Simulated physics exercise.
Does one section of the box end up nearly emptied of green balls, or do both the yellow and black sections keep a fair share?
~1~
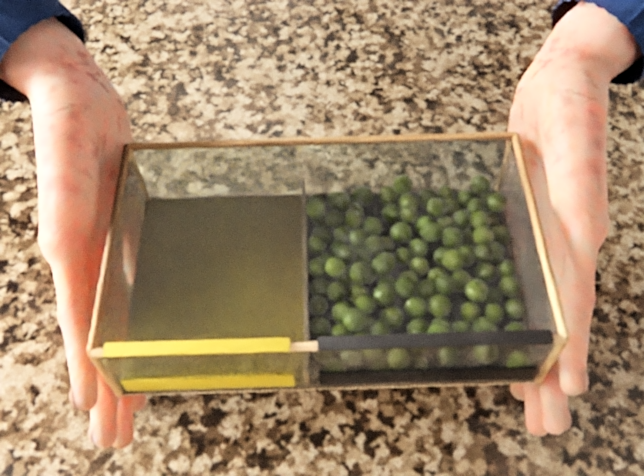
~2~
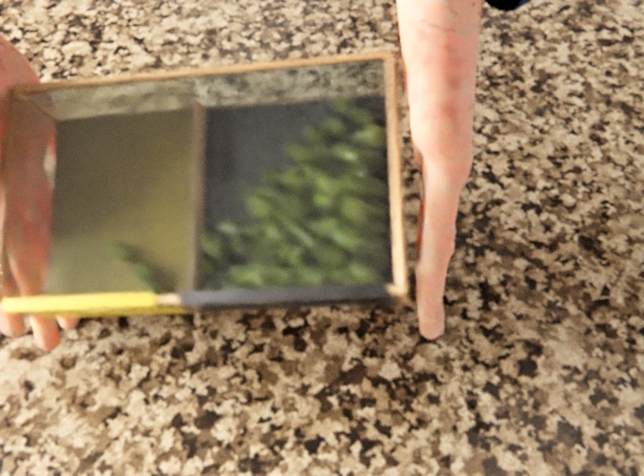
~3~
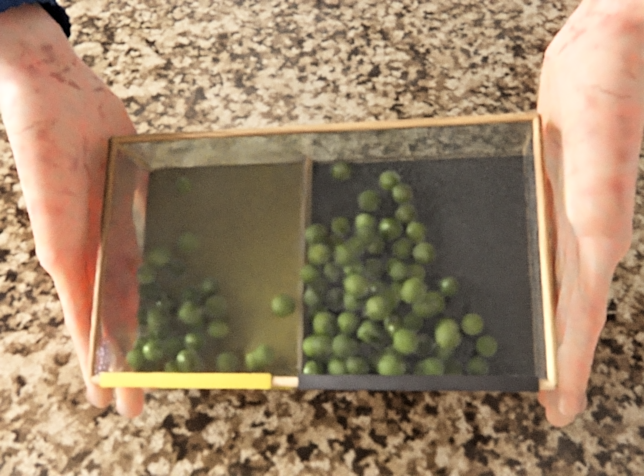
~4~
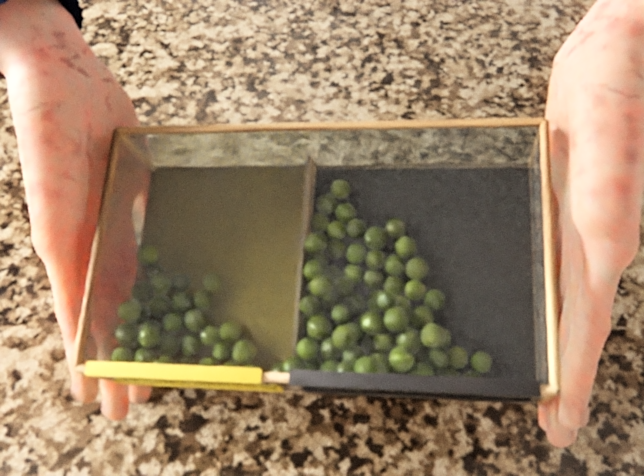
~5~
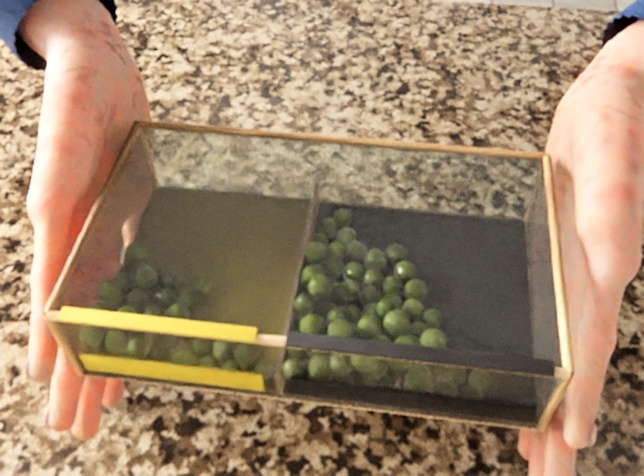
Both sections keep a fair share of the green balls, with a smaller group on the yellow side and a larger one on the black side.
Hands shake, tilt and level a divided box, leaving small green balls in both sections.
